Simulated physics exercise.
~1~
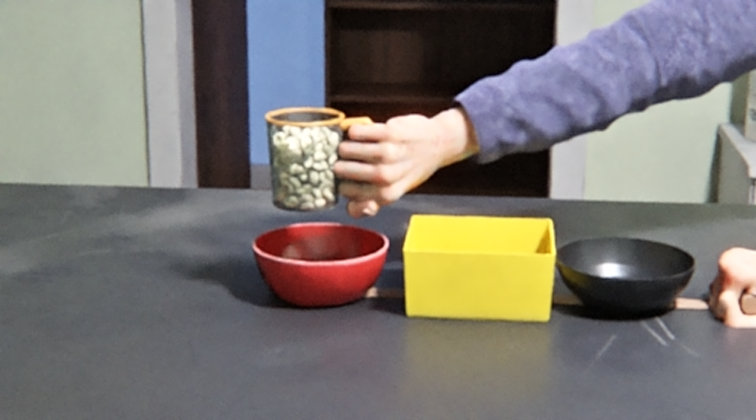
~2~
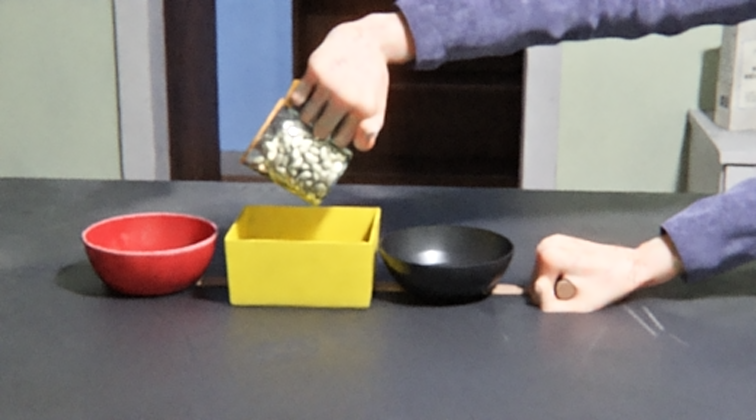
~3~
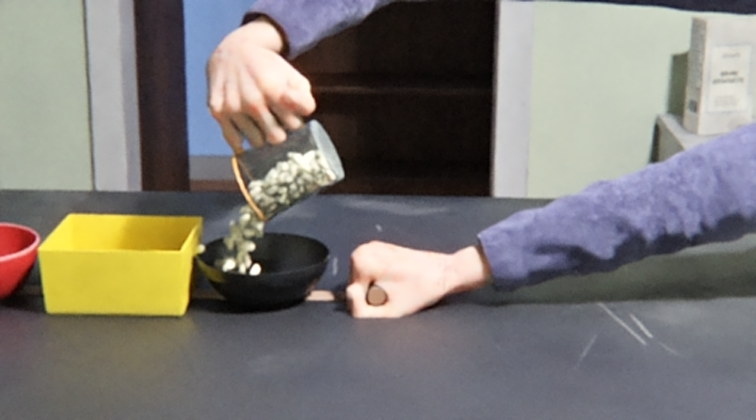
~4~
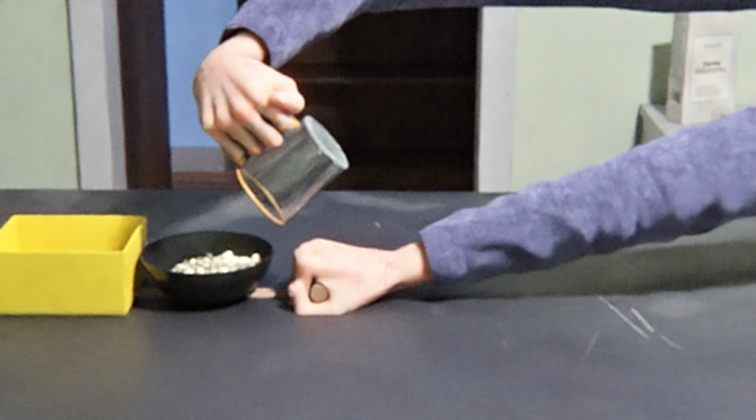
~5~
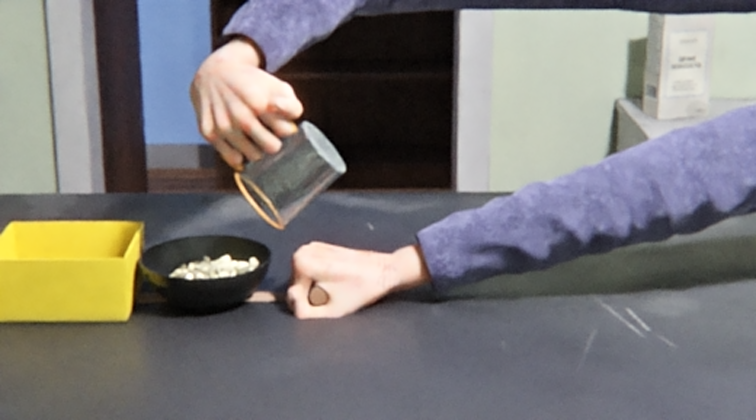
A person's hand tipped a clear cup of white beans while the other hand slid a joined red bowl, yellow tin and black bowl to the left, and the beans poured out, ending up mostly in the black bowl with the cup empty above.
